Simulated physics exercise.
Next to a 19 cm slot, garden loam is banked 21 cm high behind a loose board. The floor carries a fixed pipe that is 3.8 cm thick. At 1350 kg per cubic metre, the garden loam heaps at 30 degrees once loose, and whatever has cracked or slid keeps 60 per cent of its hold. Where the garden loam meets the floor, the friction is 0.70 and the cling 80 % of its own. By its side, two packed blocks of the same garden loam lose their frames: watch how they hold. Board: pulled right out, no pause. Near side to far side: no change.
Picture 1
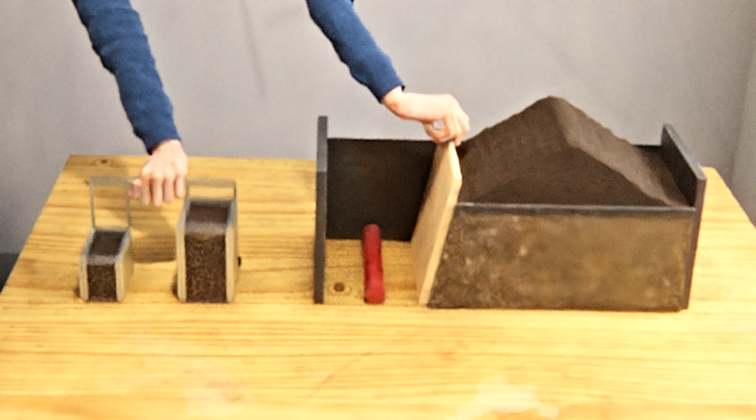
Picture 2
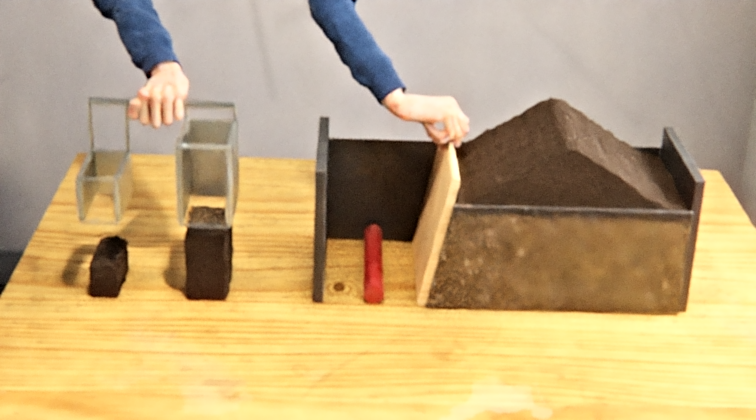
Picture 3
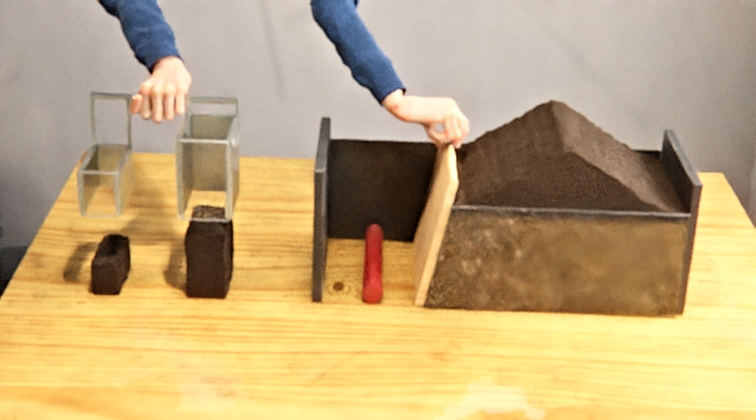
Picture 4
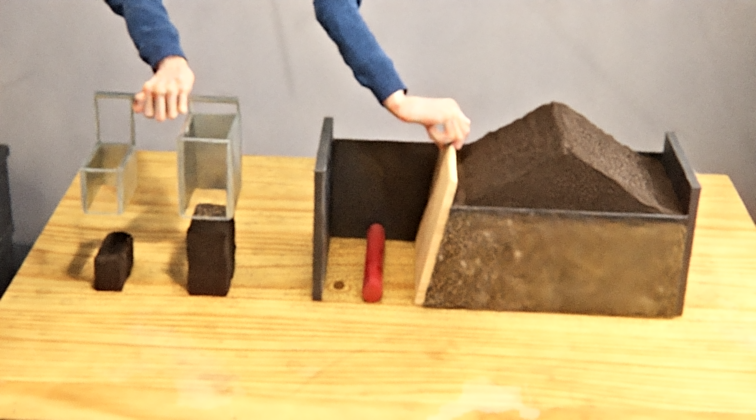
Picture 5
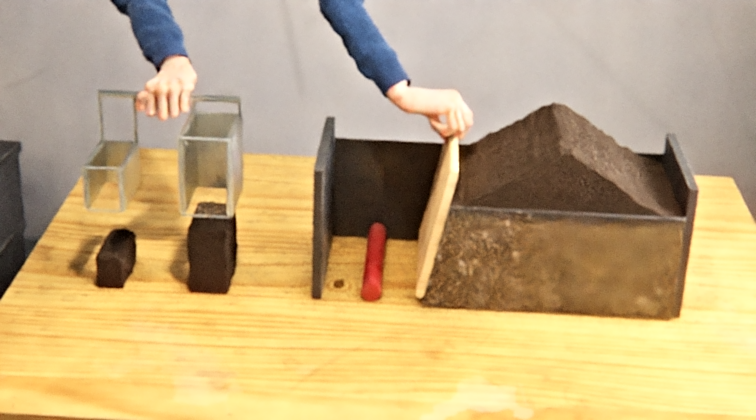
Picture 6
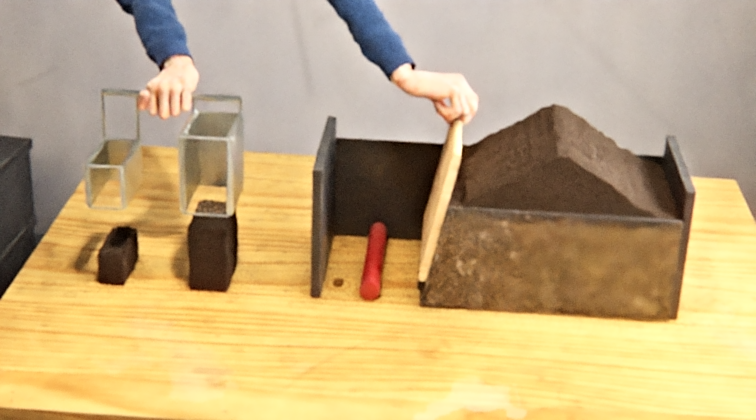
On a wooden table, a hand lifts metal moulds off two dark blocks, then another raises a board.
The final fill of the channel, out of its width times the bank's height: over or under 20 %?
Look for a value that stays beneath 20 %.
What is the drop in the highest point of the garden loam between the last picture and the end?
4.0 cm.
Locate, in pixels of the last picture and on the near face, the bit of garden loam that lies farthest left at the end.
Pixel: Approx. (392, 282).
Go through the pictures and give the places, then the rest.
Top of the board at (456, 203), not yet moved; top of the garden loam at (568, 149); blocks stand 6.9 cm, 14 cm (left to right), in the first frame.
Top of the board at (454, 204), not yet moved; top of the garden loam at (566, 151); blocks stand 6.9 cm, 14 cm (left to right), in the second frame.
Top of the board at (452, 205), not yet moved; top of the garden loam at (563, 153); blocks stand 6.9 cm, 14 cm (left to right), in the third frame.
Top of the board at (451, 205), not yet moved; top of the garden loam at (562, 155); blocks stand 6.9 cm, 14 cm (left to right), in the fourth frame.
Top of the board at (452, 196), moved 1.9 cm; top of the garden loam at (560, 156); blocks stand 6.9 cm, 14 cm (left to right), in the fifth frame.
Top of the board at (455, 179), moved 5.5 cm; top of the garden loam at (557, 158); blocks stand 6.9 cm, 14 cm (left to right), in the sixth frame.
Then, 0.31 s after the last picture, the face still stands, with nothing on top of the pipe; the channel is 0 % full.
Then, 0.68 s after the last picture, the face still stands, with nothing on top of the pipe; the channel is 0 % full.
Then, 1.05 s after the last picture, the face still stands, with nothing on top of the pipe; the channel is 0 % full.
Then, 1.42 s after the last picture, the fallen stuff reaches 9 % of the way across, with nothing on top of the pipe; the channel is 3 % full.
Then, 2.03 s after the last picture, at the end, the fallen stuff reaches 28 % of the way across, with nothing on top of the pipe; the channel is 16 % full.
